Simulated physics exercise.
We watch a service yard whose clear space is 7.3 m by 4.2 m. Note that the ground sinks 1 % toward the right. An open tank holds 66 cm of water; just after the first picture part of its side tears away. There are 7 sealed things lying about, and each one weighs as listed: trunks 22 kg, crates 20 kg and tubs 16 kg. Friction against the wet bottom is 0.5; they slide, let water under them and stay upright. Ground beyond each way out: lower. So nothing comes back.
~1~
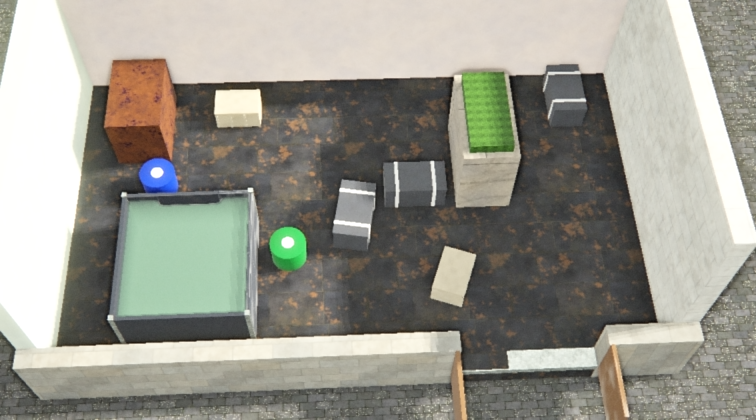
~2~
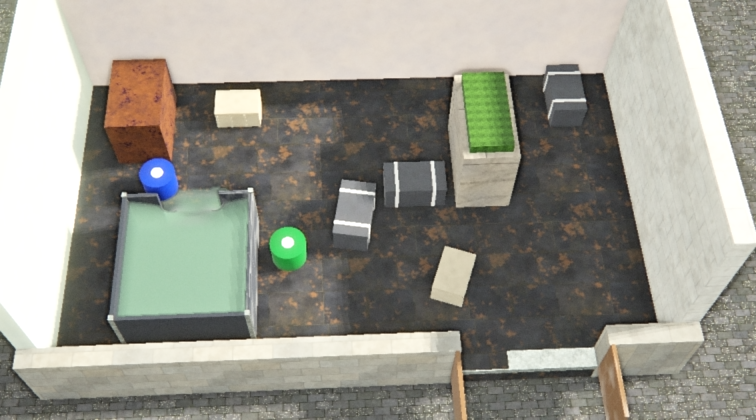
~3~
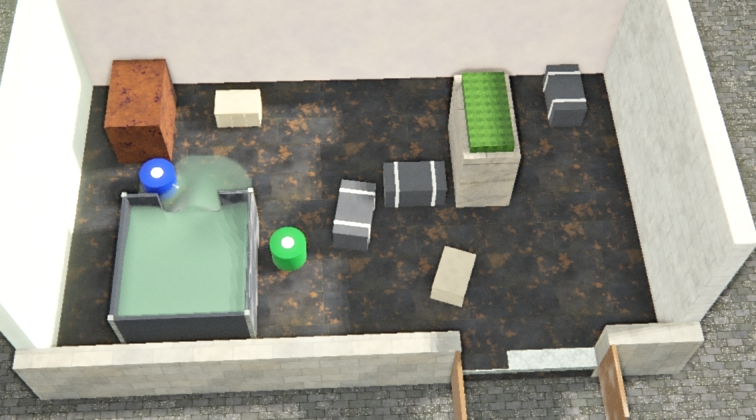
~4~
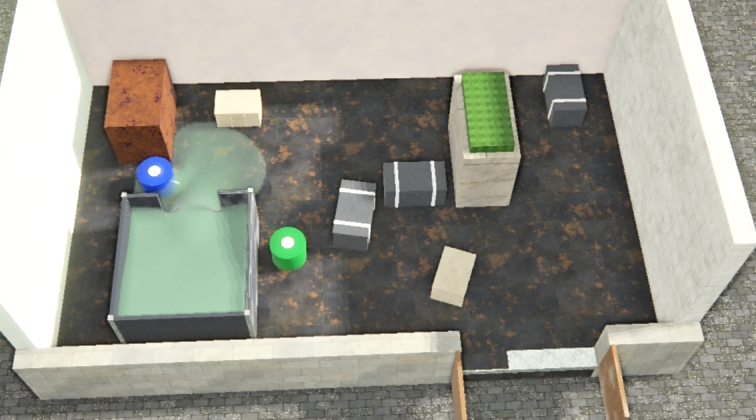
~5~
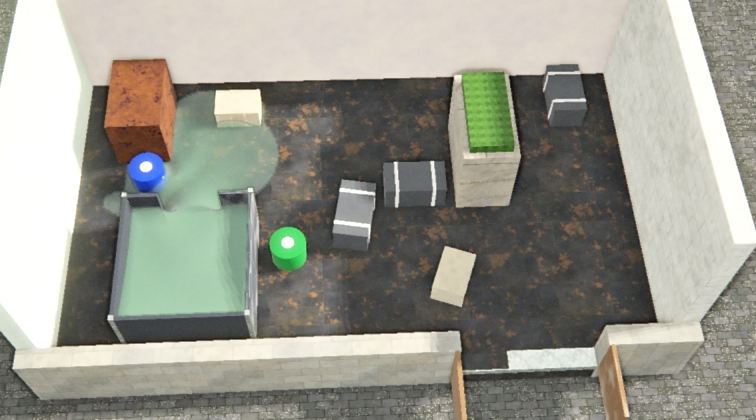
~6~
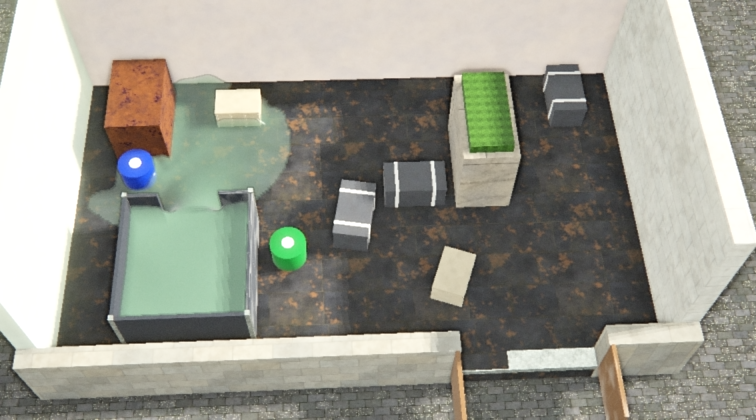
Water poured out through a gap in the back side of the tank and spread across the dark floor around the crates by the wall, nudging the blue tub a little to the left.
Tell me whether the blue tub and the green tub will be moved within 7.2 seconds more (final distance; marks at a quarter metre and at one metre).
Looks like the blue tub gets swept well away, and the green tub pretty much stays there.
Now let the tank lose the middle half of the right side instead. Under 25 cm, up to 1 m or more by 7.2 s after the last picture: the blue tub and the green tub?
Under that change the blue tub would sit tight and the green tub would be borne far.
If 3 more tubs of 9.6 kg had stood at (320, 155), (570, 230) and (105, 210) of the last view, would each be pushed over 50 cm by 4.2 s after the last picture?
In order: Below it, below it, above it.
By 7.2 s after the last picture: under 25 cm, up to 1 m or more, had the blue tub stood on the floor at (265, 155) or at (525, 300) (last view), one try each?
Spot one - it is swept away; spot two - it barely budges.
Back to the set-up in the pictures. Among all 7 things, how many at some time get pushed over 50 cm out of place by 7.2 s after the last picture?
That comes to 4.
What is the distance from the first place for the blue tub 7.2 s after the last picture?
Distance: Near 200 cm.
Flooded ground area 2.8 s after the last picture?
Some 17 m2.
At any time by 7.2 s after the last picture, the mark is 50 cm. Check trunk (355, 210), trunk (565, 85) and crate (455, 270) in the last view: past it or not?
Results in listed order: Falls short / exceeds / falls short.
Then, 0.9 s after the last picture the blue tub is near (91, 180), 0.8 m from its start, aground; the green tub is near (287, 243), 0.0 m from its start, aground; 0 of 7 are out; 1 afloat.
Then, 2.8 s after the last picture the blue tub is near (105, 232), 1.0 m from its start, aground; the green tub is near (287, 243), 0.0 m from its start, aground; 0 of 7 are out; 0 afloat.
Then, 4.8 s after the last picture the blue tub is near (83, 313), 2.1 m from its start, afloat; the green tub is near (287, 243), 0.0 m from its start, aground; 0 of 7 are out; 2 afloat.
Then, 7.2 s after the last picture the blue tub is near (82, 320), 2.2 m from its start, afloat; the green tub is near (287, 243), 0.0 m from its start, aground; 0 of 7 are out; 1 afloat.
